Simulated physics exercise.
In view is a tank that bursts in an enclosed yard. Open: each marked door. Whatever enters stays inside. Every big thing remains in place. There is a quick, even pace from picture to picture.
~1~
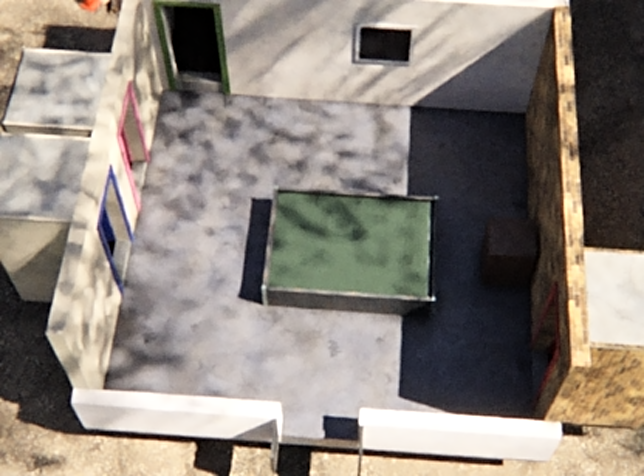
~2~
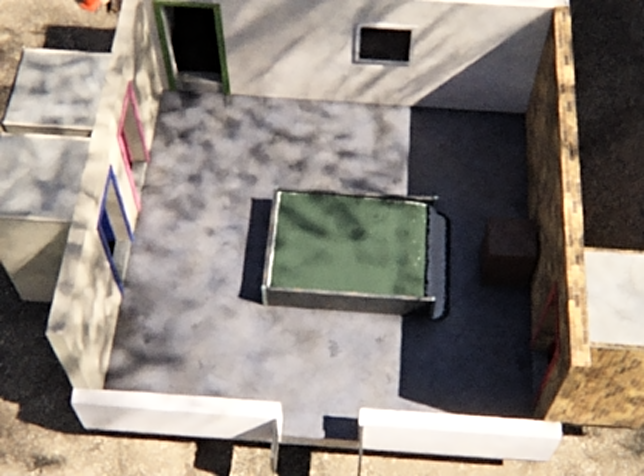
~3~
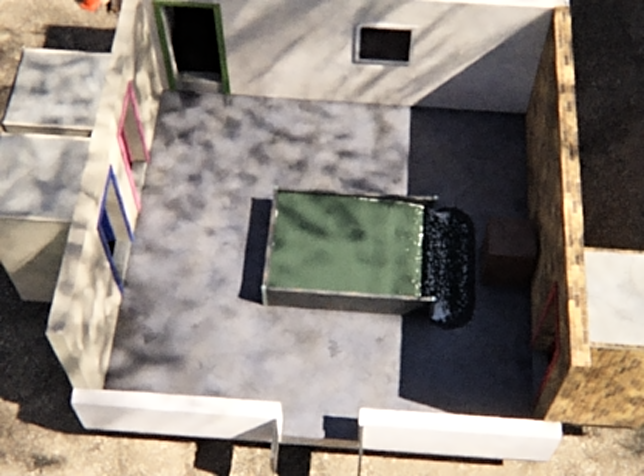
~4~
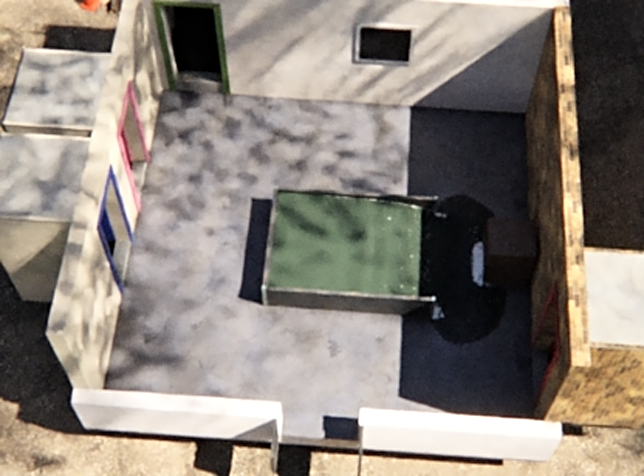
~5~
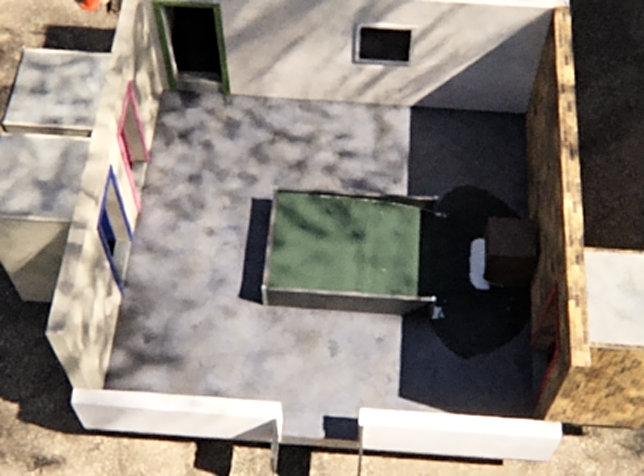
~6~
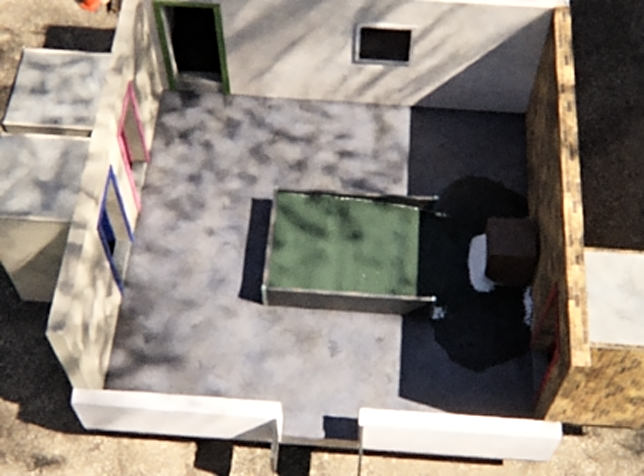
In a walled yard seen from above, a green-topped water tank stands still in the middle of the grey floor. Its right side gives way and water pours out to the right, spreading across the shaded floor as a dark, widening patch, then reaching around the brown block near the brick wall.
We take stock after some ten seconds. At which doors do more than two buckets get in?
The green door does not exceed two buckets; the red door exceeds two buckets; the blue door does not exceed two buckets; the pink door does not exceed two buckets.
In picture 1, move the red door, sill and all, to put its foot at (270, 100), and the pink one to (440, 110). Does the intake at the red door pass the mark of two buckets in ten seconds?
Result for red: It ends up below.
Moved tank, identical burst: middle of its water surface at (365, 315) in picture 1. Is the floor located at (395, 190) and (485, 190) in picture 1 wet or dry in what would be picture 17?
One after the other: Untouched, reached.
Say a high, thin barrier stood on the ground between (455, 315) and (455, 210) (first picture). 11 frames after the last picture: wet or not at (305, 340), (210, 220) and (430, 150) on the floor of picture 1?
Taking the points in order, they are high and dry, high and dry and inundated.
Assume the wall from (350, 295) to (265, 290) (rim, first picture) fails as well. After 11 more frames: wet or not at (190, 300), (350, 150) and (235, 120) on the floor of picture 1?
Taken in turn they're unwetted, unwetted and unwetted.
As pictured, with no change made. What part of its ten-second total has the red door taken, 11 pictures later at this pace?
Share at that point: Close to 10 in a hundred.
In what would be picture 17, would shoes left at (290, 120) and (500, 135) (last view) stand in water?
The first is spared, the second inundated.
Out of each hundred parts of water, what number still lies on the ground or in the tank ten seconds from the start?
I make it around 88 per cent.
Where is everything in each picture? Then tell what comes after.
In the first picture, the water tank at (352, 245) is whole and still.
In the second picture, the front is at (441, 217), out from the gap at (431, 259).
In the third picture, water pours out at (431, 260) and has run to (455, 212).
In the fourth picture, water pours out at (431, 261) and has run to (472, 205).
In the fifth picture, the front is at (520, 322), out from the gap at (431, 261).
In the sixth picture, the front is at (531, 343), out from the gap at (431, 261).
A moment on, water covers 15 % of the floor; the green door not reached, the red door under two buckets in, the blue door not reached, the pink door not reached.
Next, water covers 20 % of the floor; the green door not reached, the red door over two buckets in, the blue door not reached, the pink door not reached.
Then, water covers 40 % of the floor; the green door not reached, the red door far over two buckets in, the blue door not reached, the pink door not reached.
Later, water covers 90 % of the floor; the green door wet at the sill, nothing in, the red door far over two buckets in, the blue door not reached, the pink door wet at the sill, nothing in.
In the end, water covers 100 % of the floor; the green door wet at the sill, nothing in, the red door far over two buckets in, the blue door wet at the sill, nothing in, the pink door wet at the sill, nothing in.
